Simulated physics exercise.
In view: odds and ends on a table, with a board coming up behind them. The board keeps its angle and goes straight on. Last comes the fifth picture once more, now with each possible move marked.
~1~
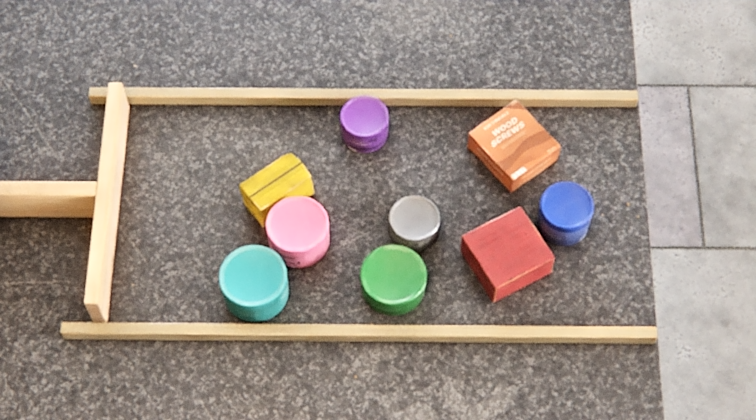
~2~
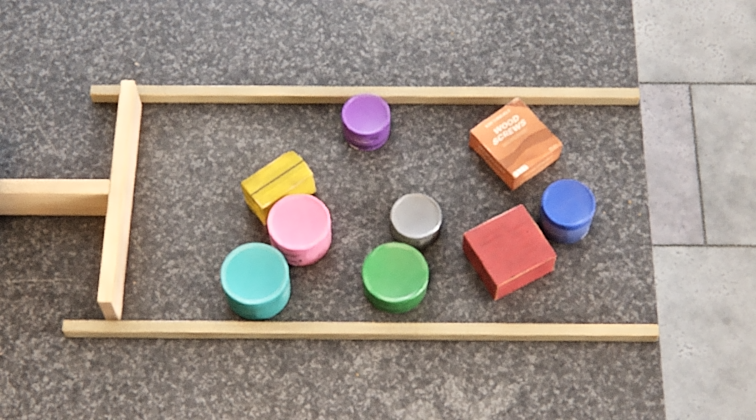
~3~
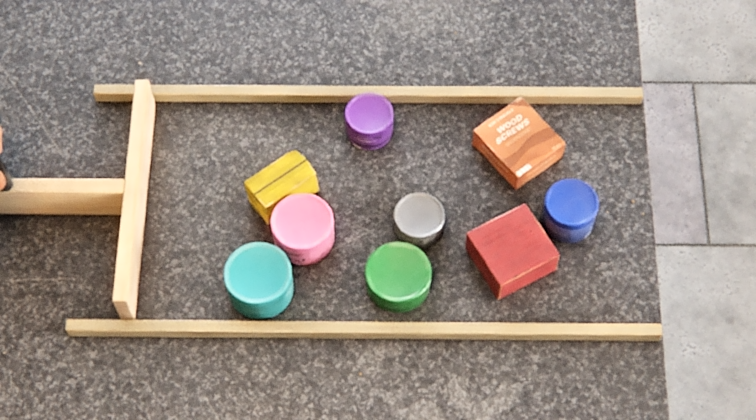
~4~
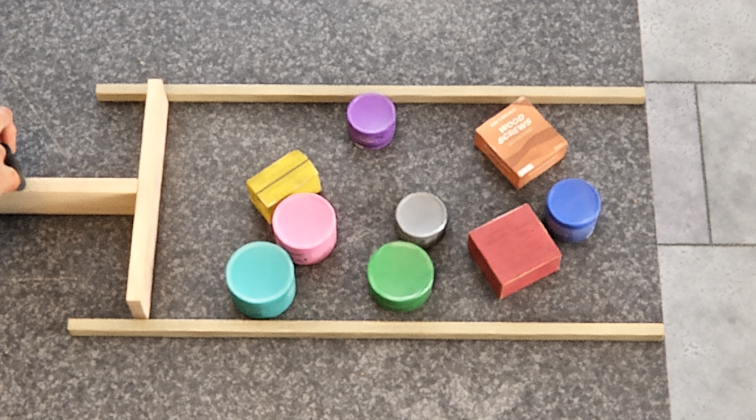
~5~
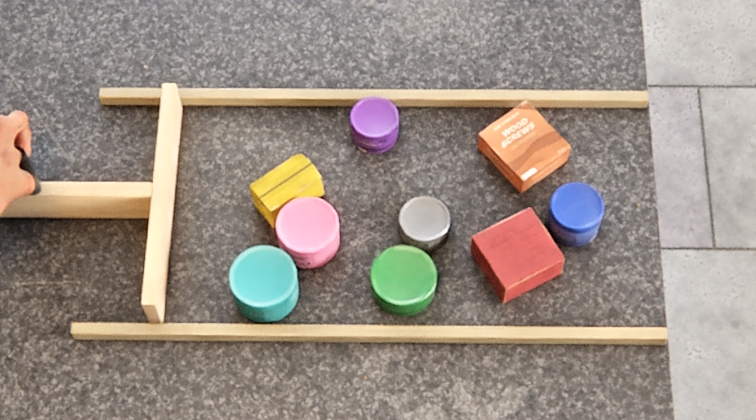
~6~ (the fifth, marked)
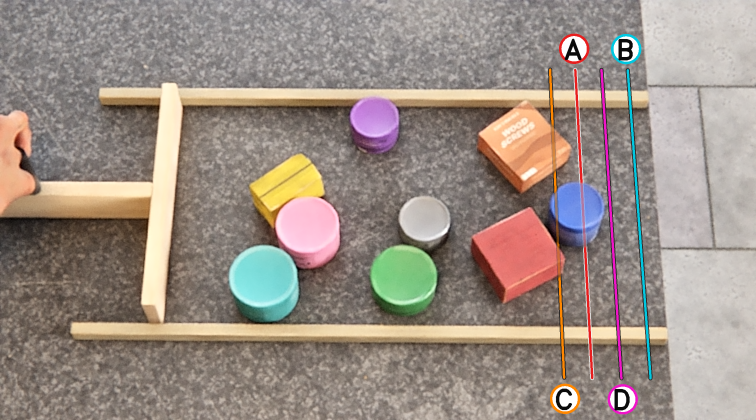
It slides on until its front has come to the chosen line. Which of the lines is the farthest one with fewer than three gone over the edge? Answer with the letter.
No farther than C.
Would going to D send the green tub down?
By then, yes.
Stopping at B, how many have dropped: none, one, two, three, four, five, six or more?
By then, six or more.
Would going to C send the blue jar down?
Yes.
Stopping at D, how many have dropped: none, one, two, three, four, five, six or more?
By then, five.
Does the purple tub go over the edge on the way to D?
No.
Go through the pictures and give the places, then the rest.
Blue jar (565, 215); pink tub (298, 233); yellow box (277, 189), in the first picture.
Board (116, 187); red block (509, 252), in the second picture.
Board (131, 186); green tub (399, 277), in the third picture.
Board (145, 185); purple tub (372, 121), in the fourth picture.
Board (159, 189); blue jar (575, 215); pink tub (308, 233); yellow box (287, 190), in the fifth picture.
On the marked copy, A at (583, 216); B at (639, 216); C at (557, 215); D at (611, 216).
Following C. Soon after the start, board (302, 190); turquoise tub (341, 290); pink tub (341, 232).
Later, board (445, 191); blue jar (634, 187); red block (594, 228).
In the end, board (555, 192); red block over the edge; blue jar over the edge; two fallen.
As for the rest, A drops five; B drops nine; D drops five.
